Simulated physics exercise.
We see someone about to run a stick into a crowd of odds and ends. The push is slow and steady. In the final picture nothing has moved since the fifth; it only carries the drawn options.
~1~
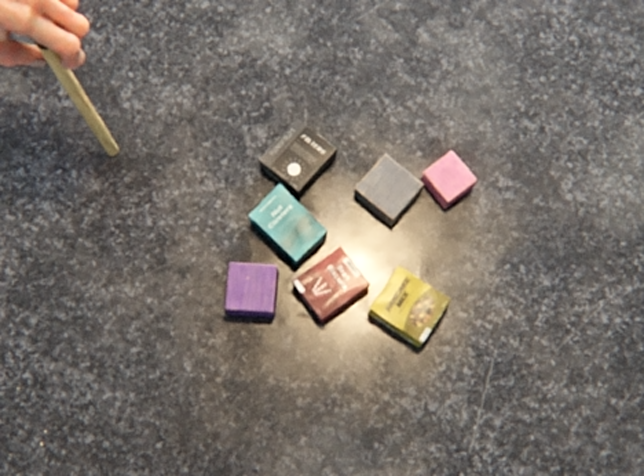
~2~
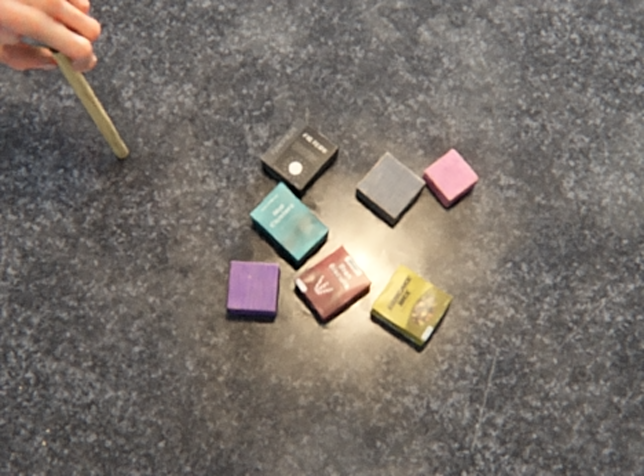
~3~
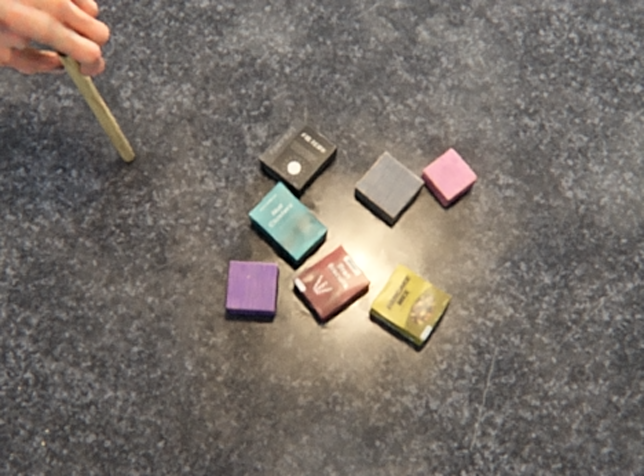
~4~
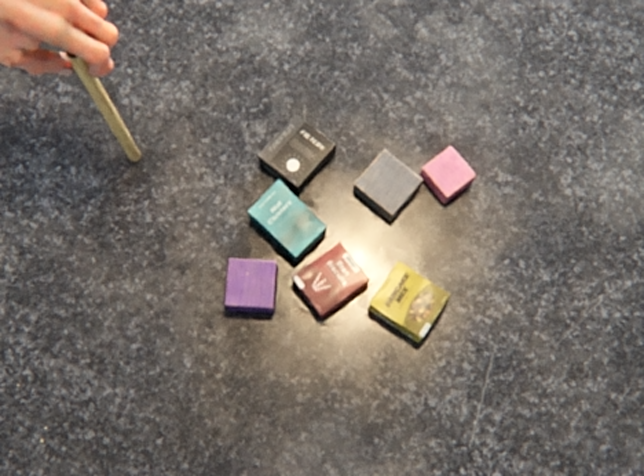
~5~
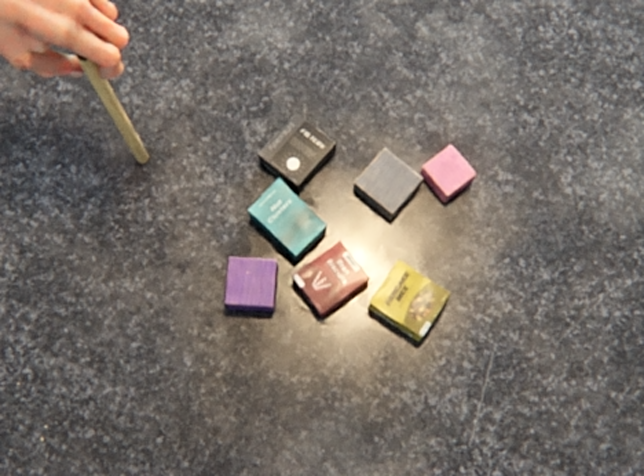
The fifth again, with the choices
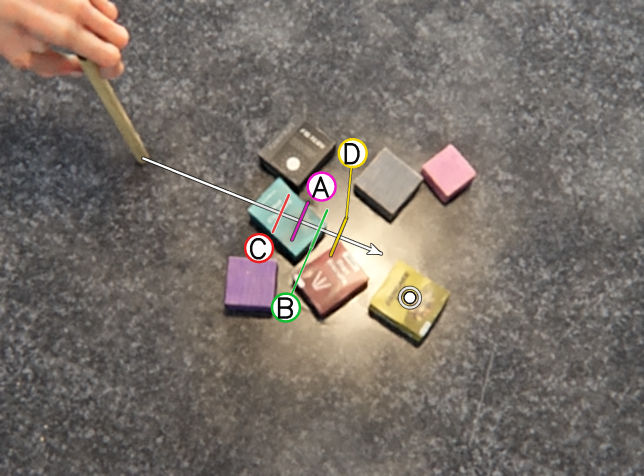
Hand at upper left slowly moving a wooden stick slightly rightward beside seven small coloured blocks and packets lying still on grey speckled surface.
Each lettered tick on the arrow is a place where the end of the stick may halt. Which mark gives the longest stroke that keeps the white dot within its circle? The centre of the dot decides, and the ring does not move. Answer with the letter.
C.
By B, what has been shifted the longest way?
The turquoise packet has gone farthest.
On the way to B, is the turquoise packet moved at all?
Yes.
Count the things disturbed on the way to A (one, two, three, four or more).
In all, three.
On the marked copy, A at (300, 221); B at (319, 229); C at (281, 213); D at (339, 237); the arrow from (143, 158) to (381, 253); the white dot at (410, 297).
Taking C. A third of the way, foot of the stick (193, 179).
Two thirds of the way, foot of the stick (244, 199).
When it is over, foot of the stick (281, 214); turquoise packet (312, 237); red packet (339, 290); the dot is still in its ring.
As for the rest, A shifts the dotted thing to (421, 311); B shifts the dotted thing to (424, 315); D shifts the dotted thing to (425, 315).
